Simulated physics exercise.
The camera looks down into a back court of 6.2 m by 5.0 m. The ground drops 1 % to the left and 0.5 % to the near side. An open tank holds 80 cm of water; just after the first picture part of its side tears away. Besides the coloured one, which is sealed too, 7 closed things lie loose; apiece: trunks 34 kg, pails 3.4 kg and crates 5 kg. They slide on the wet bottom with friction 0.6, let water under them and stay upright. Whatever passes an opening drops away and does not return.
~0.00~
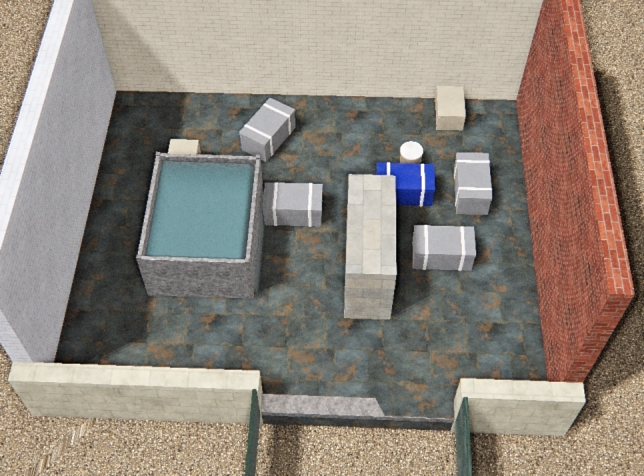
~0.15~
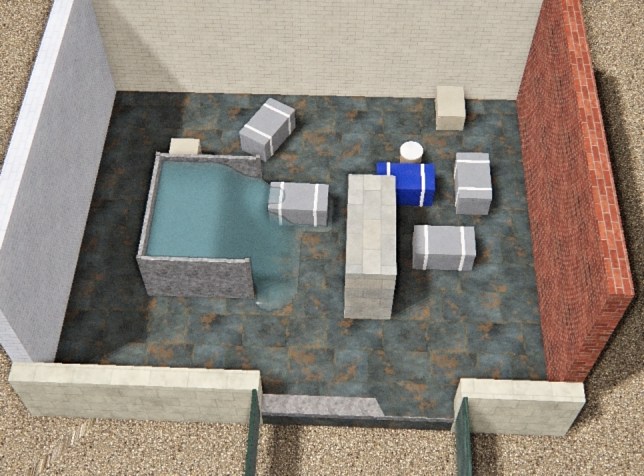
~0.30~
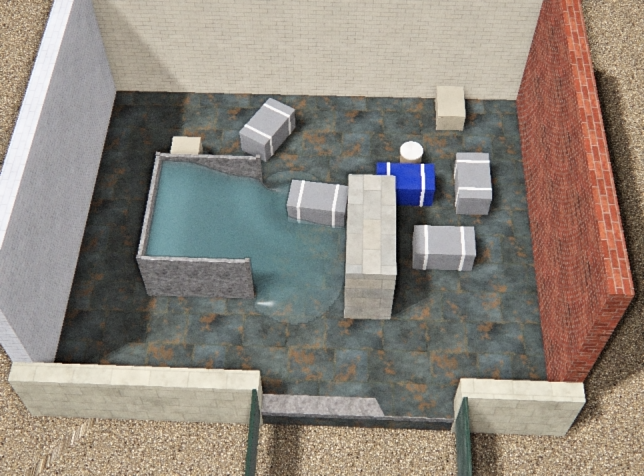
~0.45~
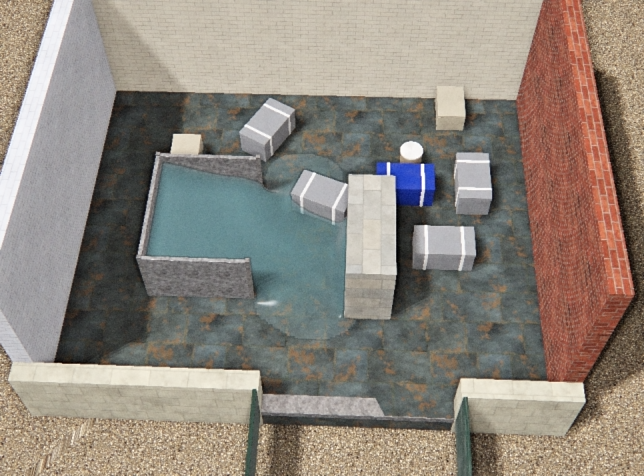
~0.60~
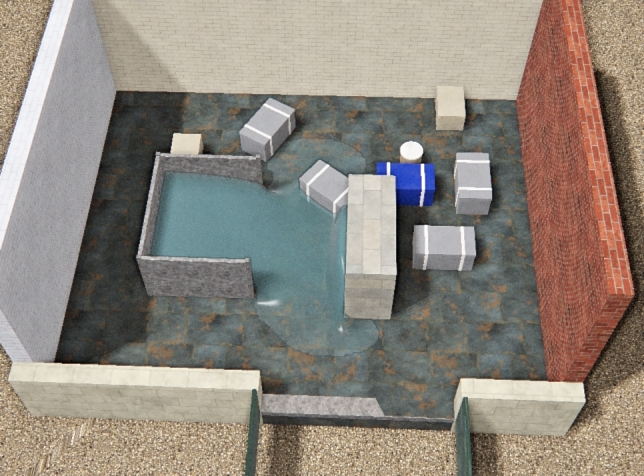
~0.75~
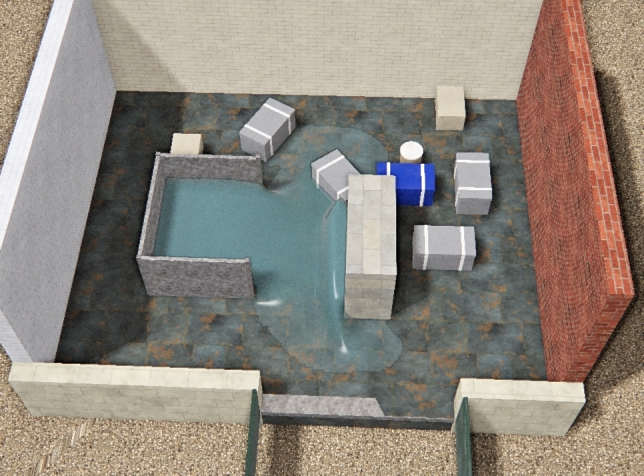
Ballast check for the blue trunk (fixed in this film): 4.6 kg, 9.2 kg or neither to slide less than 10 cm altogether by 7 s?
For it, neither load is enough.
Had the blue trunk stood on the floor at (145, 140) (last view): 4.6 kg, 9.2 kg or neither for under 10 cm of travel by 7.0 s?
Neither holds.
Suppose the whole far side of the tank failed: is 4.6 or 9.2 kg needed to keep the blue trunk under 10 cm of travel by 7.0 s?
In that case neither load is enough.
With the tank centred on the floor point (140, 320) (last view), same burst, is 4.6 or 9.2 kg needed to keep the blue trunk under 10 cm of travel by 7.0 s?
Then neither load is enough.
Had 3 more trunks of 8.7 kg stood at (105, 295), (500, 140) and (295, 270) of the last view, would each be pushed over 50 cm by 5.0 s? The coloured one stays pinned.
In turn: Under, more, more.
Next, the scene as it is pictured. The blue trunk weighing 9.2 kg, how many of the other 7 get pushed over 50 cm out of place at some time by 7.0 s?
3 of them.
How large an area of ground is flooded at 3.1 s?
Some 21 m2.
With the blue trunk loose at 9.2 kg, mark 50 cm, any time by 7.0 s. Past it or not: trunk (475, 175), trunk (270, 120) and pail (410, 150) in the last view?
In that order: Under, short of it, over.
After 1.4 s the blue trunk would be 33 cm from its start with 4.6 kg and 37 cm from its start with 9.2 kg; 6 cm of water round it then.
After 3.1 s the blue trunk would be 54 cm from its start with 4.6 kg and 82 cm from its start with 9.2 kg; 5 cm of water round it then.
After 4.9 s the blue trunk would be 57 cm from its start with 4.6 kg and 61 cm from its start with 9.2 kg; 8 cm of water round it then.
After 7.0 s the blue trunk would be 27 cm from its start with 4.6 kg and 50 cm from its start with 9.2 kg; 7 cm of water round it then.
